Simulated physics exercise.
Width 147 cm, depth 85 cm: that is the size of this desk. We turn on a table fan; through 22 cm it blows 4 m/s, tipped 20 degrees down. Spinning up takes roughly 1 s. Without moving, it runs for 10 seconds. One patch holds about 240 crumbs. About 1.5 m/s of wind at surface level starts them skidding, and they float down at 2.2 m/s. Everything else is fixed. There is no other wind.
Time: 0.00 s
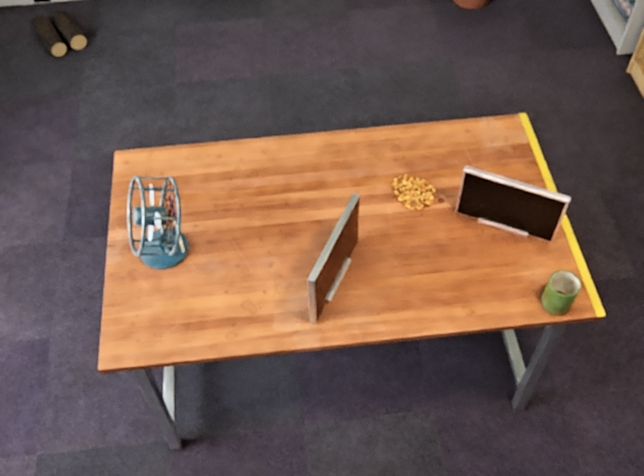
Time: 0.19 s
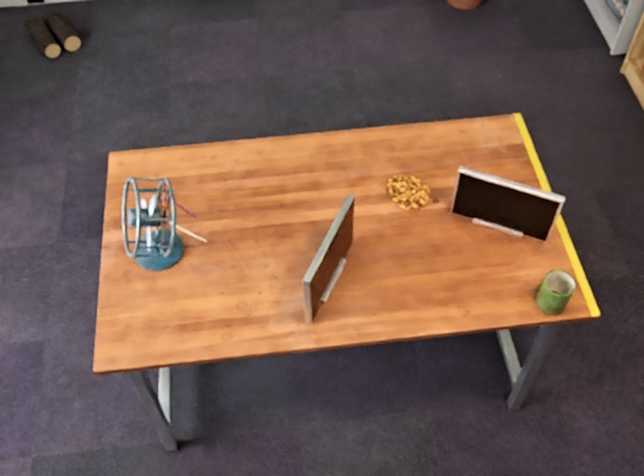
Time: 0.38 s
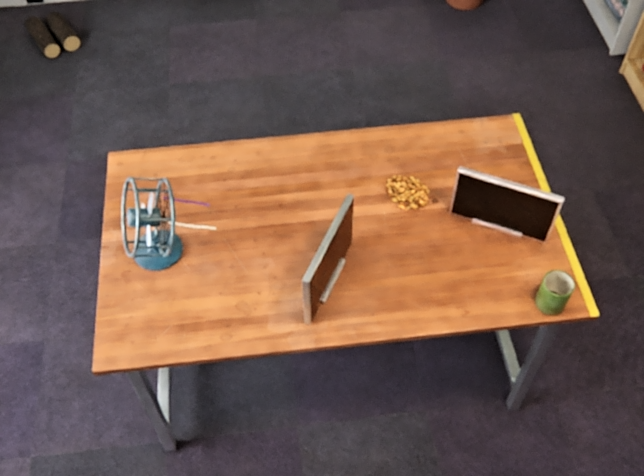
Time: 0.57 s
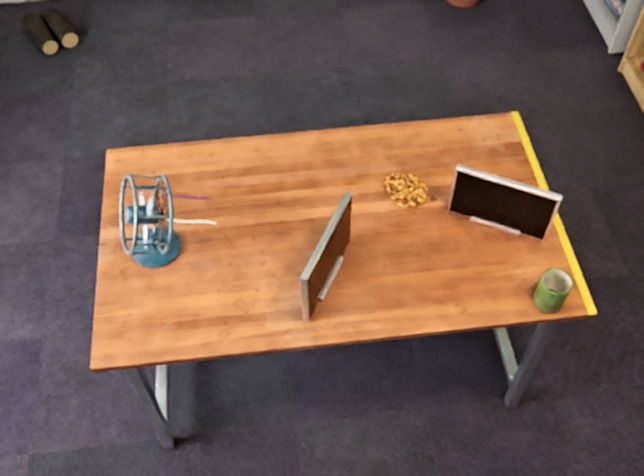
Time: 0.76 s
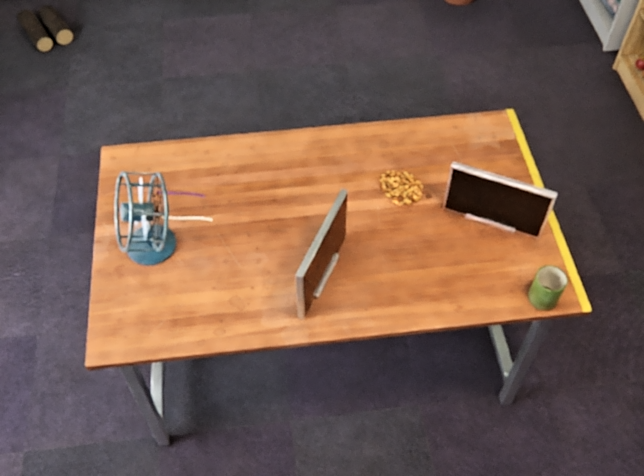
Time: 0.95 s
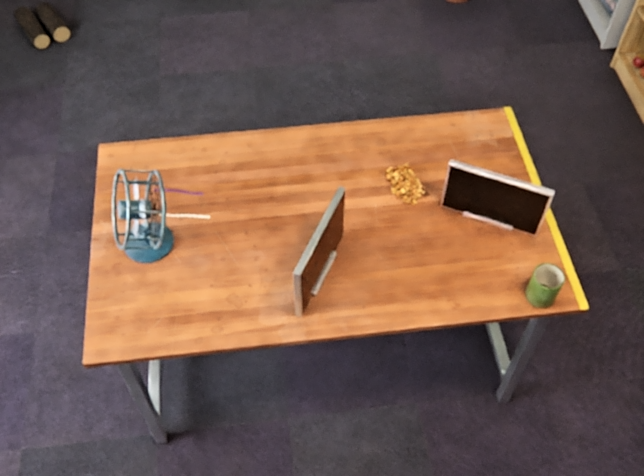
The clip shows a table fan, two upright laptops, a green cup and a patch of yellow crumbs on a wooden desk; the fan's ribbons lift and stream rightward, and later the crumbs shift slightly, some edging right.
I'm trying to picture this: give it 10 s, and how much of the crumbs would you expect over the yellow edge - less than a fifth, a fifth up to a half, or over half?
That share forms a majority.
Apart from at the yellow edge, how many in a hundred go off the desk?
Roughly 0 %.
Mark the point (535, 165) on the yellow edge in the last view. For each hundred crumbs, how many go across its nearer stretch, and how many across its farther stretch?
Some 40 % go over the nearer part and around 60 % over the farther part.
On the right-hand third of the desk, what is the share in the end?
0 %.
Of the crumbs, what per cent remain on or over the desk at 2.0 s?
I reckon some 1 %.
After 2.0 s, 1 % are on the move or not yet settled, 99 % are over the yellow edge.
After 3.2 s, 0 % are on the move or not yet settled, 100 % are over the yellow edge.
After 5.5 s, 0 % are on the move or not yet settled, 100 % are over the yellow edge.
After 10.0 s, at the end, 100 % are over the yellow edge.
